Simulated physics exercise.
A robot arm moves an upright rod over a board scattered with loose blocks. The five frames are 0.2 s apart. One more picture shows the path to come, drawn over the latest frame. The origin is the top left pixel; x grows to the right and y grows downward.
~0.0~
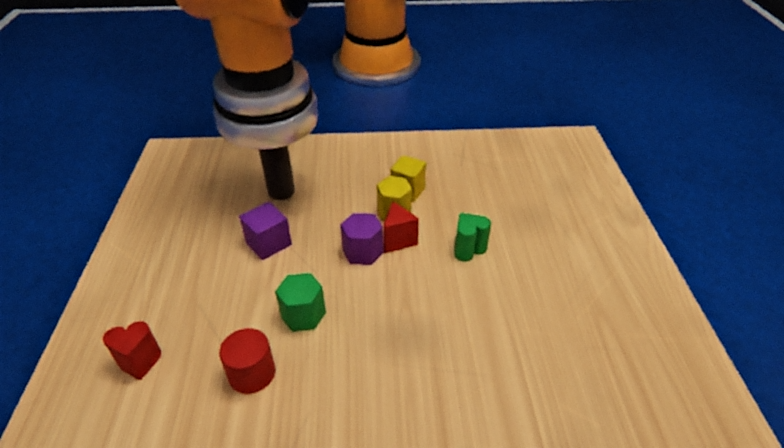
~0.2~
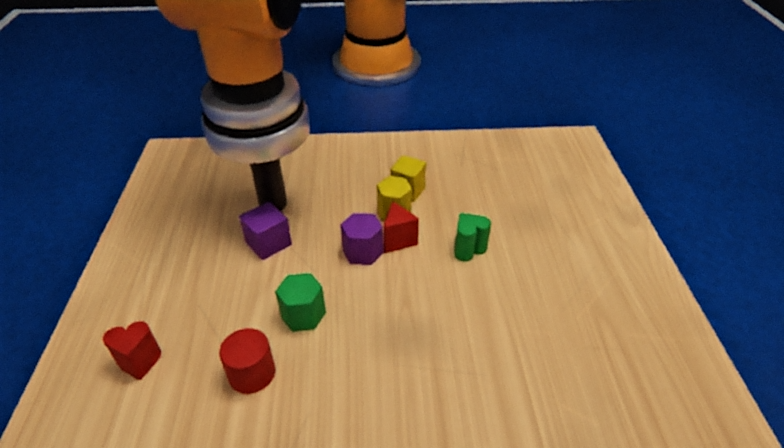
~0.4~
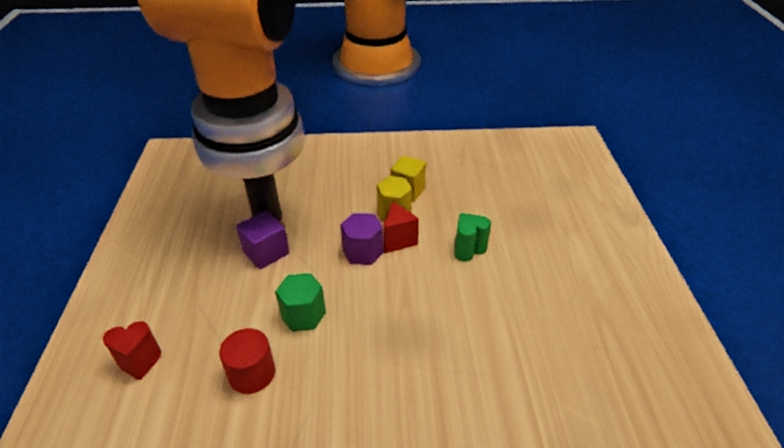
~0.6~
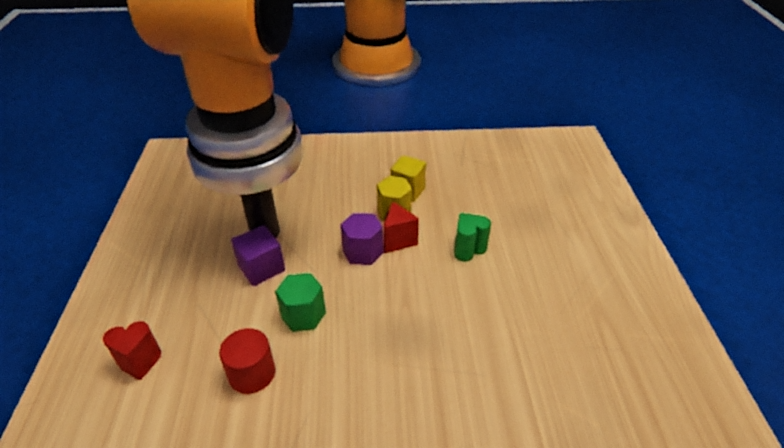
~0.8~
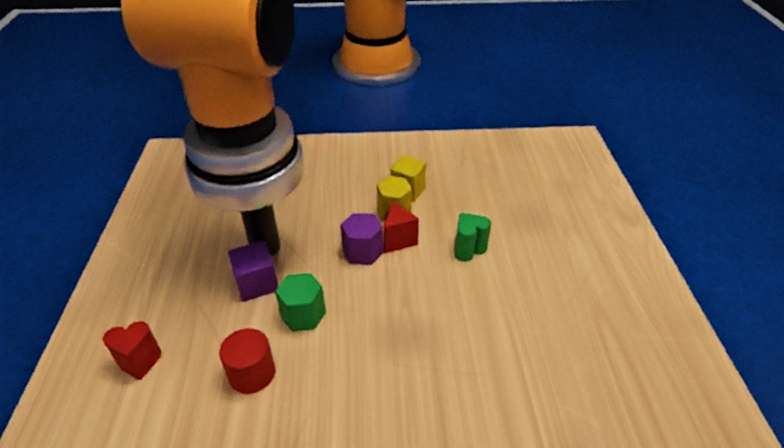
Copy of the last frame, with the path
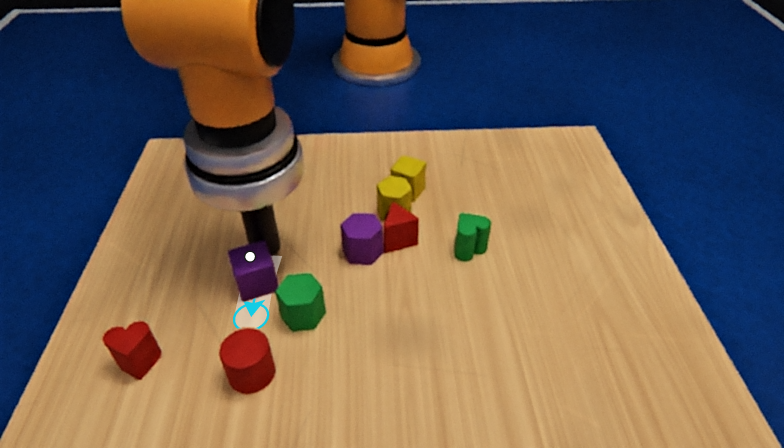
An orange robot arm holding a dark upright rod stands over a pale wooden board on a blue surface, viewed from above at a slant by a still camera. A purple cube lies below the rod, with a green hexagonal block, red heart and red cylinder nearer, and purple, red, yellow and green blocks toward the right. The rod moves nearer, meets the cube and pushes it forward and slightly left.
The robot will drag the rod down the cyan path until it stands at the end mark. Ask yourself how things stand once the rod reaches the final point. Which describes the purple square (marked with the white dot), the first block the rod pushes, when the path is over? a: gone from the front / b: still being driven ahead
Choice b: Still being driven ahead.
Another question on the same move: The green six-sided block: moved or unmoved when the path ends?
By the end it is where it was.
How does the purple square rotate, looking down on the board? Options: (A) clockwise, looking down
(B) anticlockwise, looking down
Correct choice: A.
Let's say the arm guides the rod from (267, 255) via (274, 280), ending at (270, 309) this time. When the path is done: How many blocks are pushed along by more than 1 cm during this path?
My answer is one.
The drawn path runs from (267, 255) via (258, 284), ending at (251, 317); the dot is on the purple square.
What follows on the original path. Halfway along, rod at (256, 277); purple square at (235, 286), turned 25° clockwise.
At the end, rod at (249, 309); purple square at (217, 318), turned 55° clockwise; green six-sided block not moved.
